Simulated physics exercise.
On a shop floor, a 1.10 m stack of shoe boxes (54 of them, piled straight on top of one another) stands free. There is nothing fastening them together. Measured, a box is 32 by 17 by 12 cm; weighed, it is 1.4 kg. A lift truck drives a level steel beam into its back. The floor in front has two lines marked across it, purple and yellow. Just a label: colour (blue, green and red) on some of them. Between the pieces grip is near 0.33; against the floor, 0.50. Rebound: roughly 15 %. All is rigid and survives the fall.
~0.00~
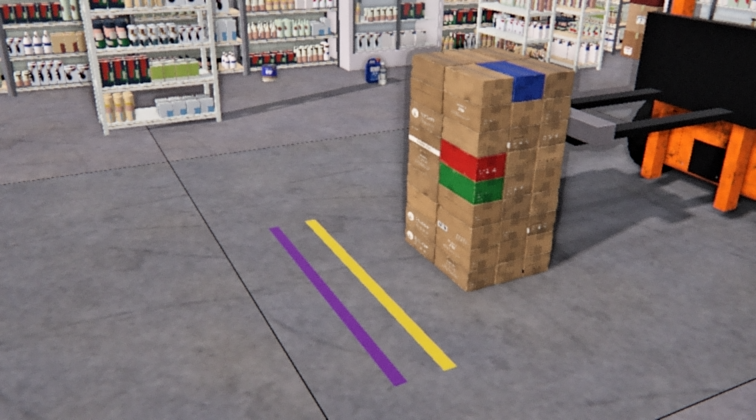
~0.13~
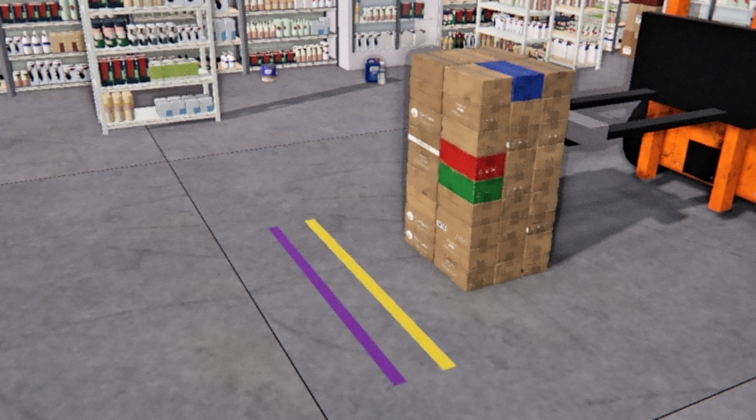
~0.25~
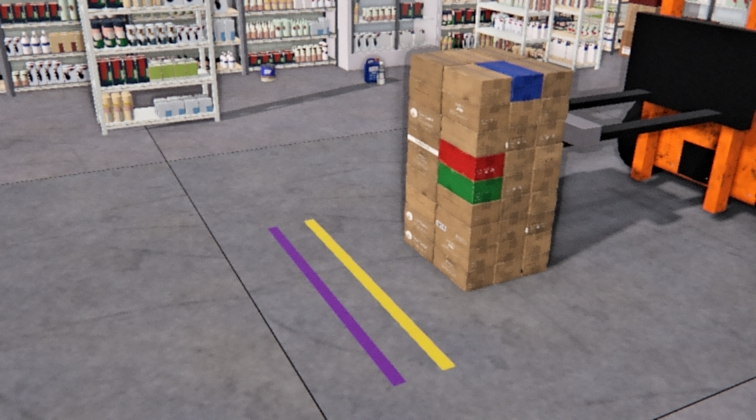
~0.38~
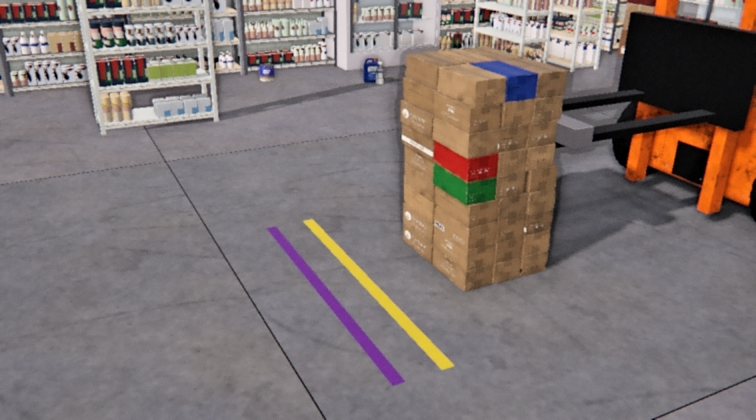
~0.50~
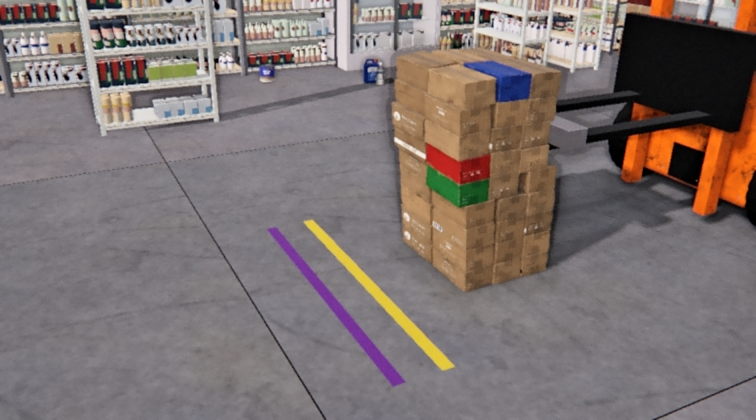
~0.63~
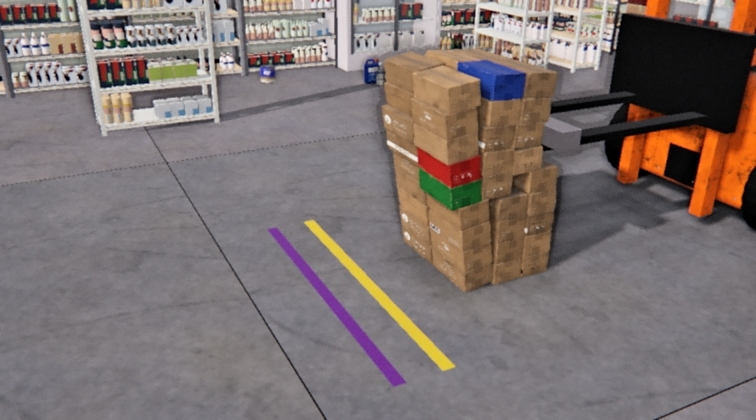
A stack of cardboard boxes shifting and leaning left as an orange forklift pushes into it beside purple and yellow floor lines.
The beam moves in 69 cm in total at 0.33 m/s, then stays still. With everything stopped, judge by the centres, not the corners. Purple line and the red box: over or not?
The piece is left over the line.
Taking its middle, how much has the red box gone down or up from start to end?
At the end it is roughly 60 cm lower than at the start.
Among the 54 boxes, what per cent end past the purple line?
Estimate: About 30% of them.
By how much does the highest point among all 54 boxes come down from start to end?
I make it close to 48 cm.
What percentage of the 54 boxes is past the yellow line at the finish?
Roughly 40 in a hundred of them.
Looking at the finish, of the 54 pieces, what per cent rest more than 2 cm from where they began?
75 %.
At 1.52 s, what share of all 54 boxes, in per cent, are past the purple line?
20 percent by then.
After 1.04 s, none of the 54 boxes past the purple line, 42 disturbed; red box leaning 37°, 11 cm lower; green box leaning 37°, 8 cm lower.
After 1.52 s, 11 of the 54 boxes past the purple line; red box upside down; green box on its side.
At rest (3.1 s), 17 of the 54 boxes past the purple line; red box upside down; green box upside down; blue box upside down. As the last picture would show them, middles, red box near (277, 311), green box near (313, 303).
